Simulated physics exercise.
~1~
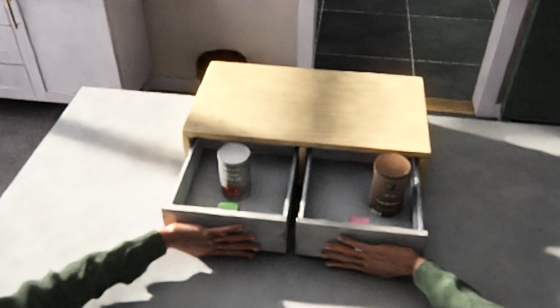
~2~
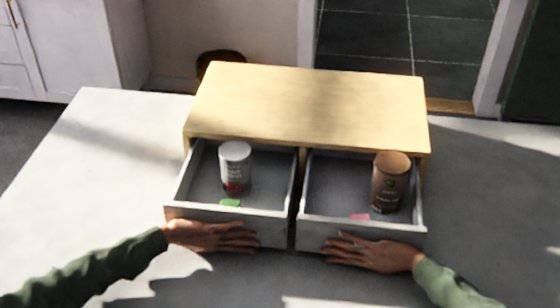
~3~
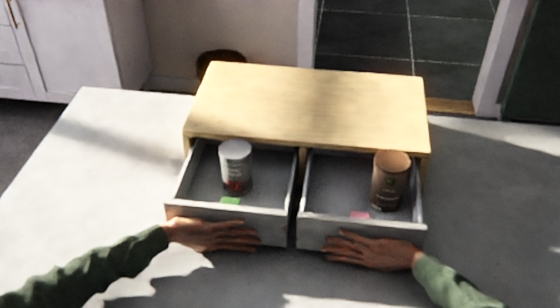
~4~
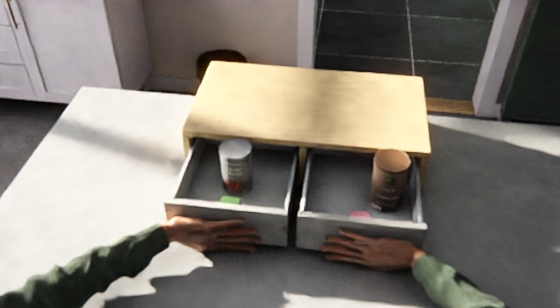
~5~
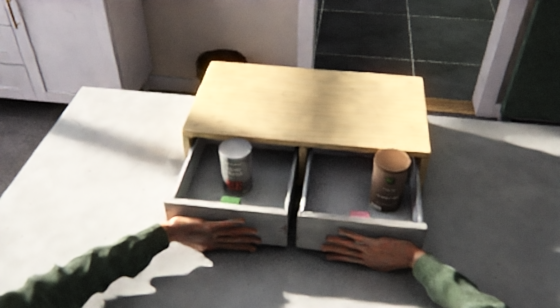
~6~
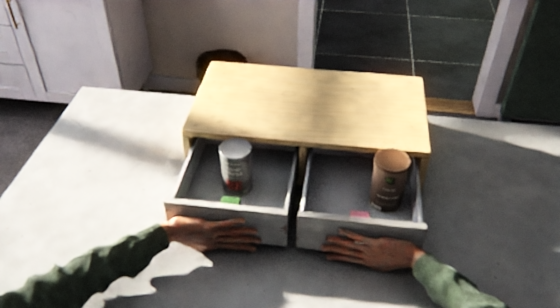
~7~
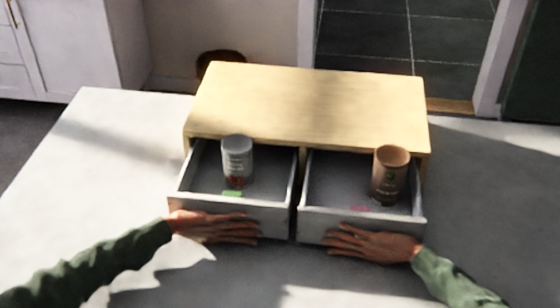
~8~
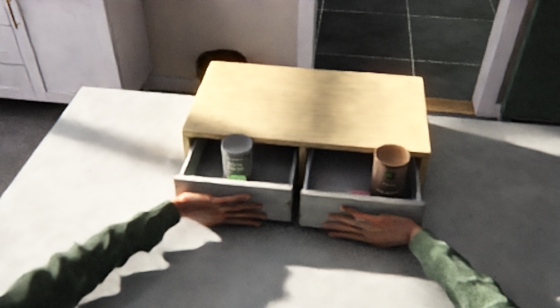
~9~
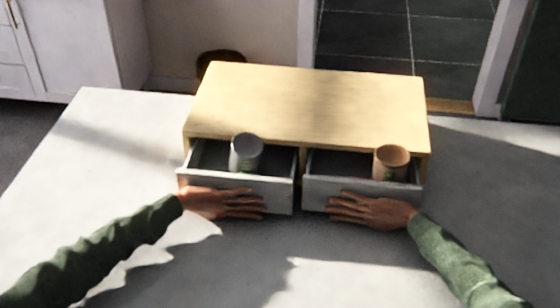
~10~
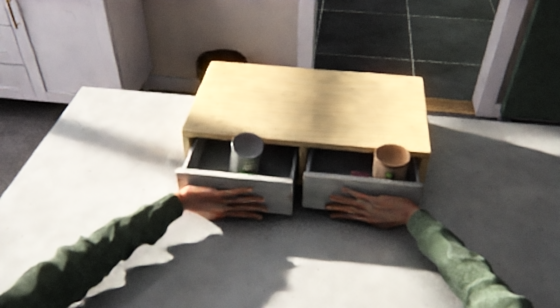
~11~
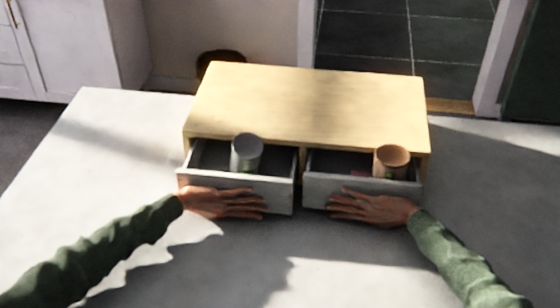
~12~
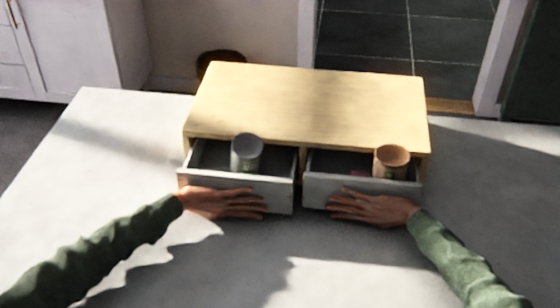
Two hands rest on the fronts of the open drawers of a small wooden-topped chest, then push both partway in, carrying a grey tin, a brown tin and small green and pink blocks inward, until both drawers stop, still ajar, with the hands against them.
